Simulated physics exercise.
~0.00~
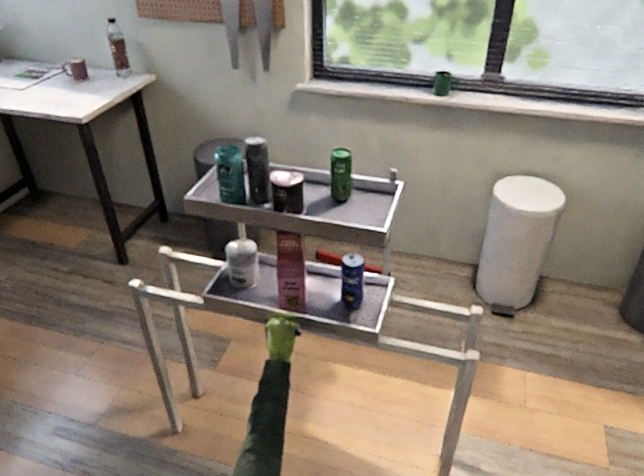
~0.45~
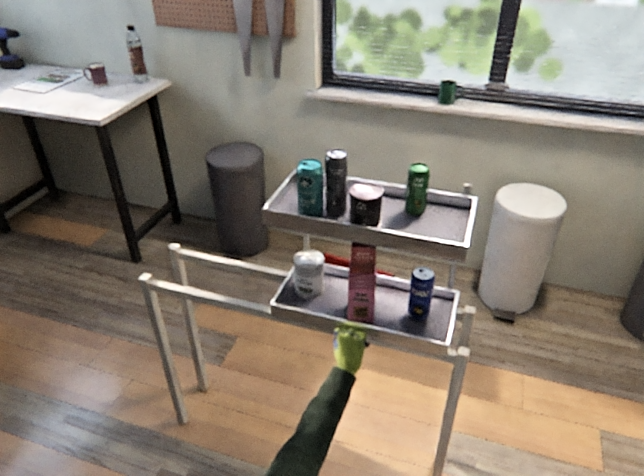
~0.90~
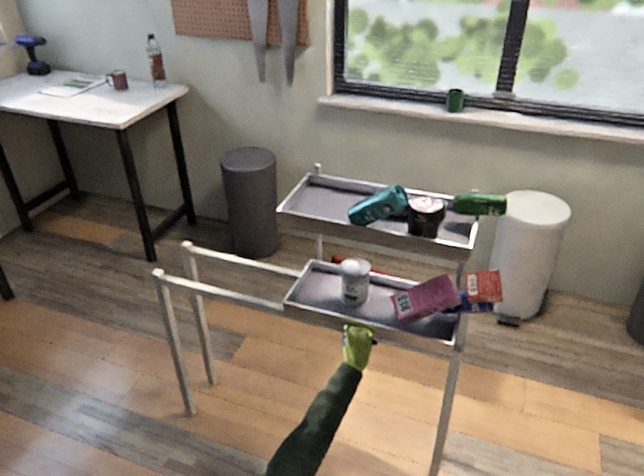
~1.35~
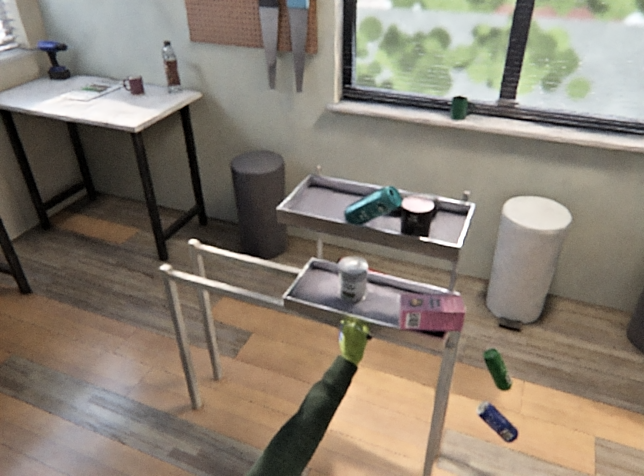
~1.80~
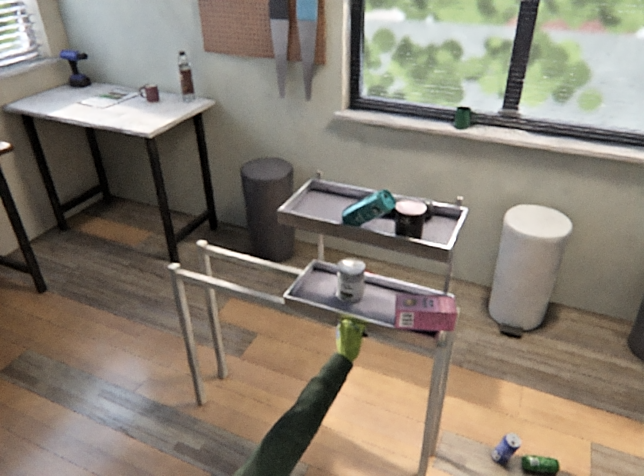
At first, cans, tins and cartons stand upright on a two-level tray set on rails, with a green-gloved hand at its front edge. The tray slides right along the rails, carrying its load, and the grey can and red carton begin to tilt. At the right end it stops, and the cans and cartons topple rightward. The green can, blue can and red carton go over the edge. Finally, the green and blue cans lie on the floor, the turquoise can, grey can and pink carton lie toppled on the tray, and the shifted white and black tins remain untoppled.
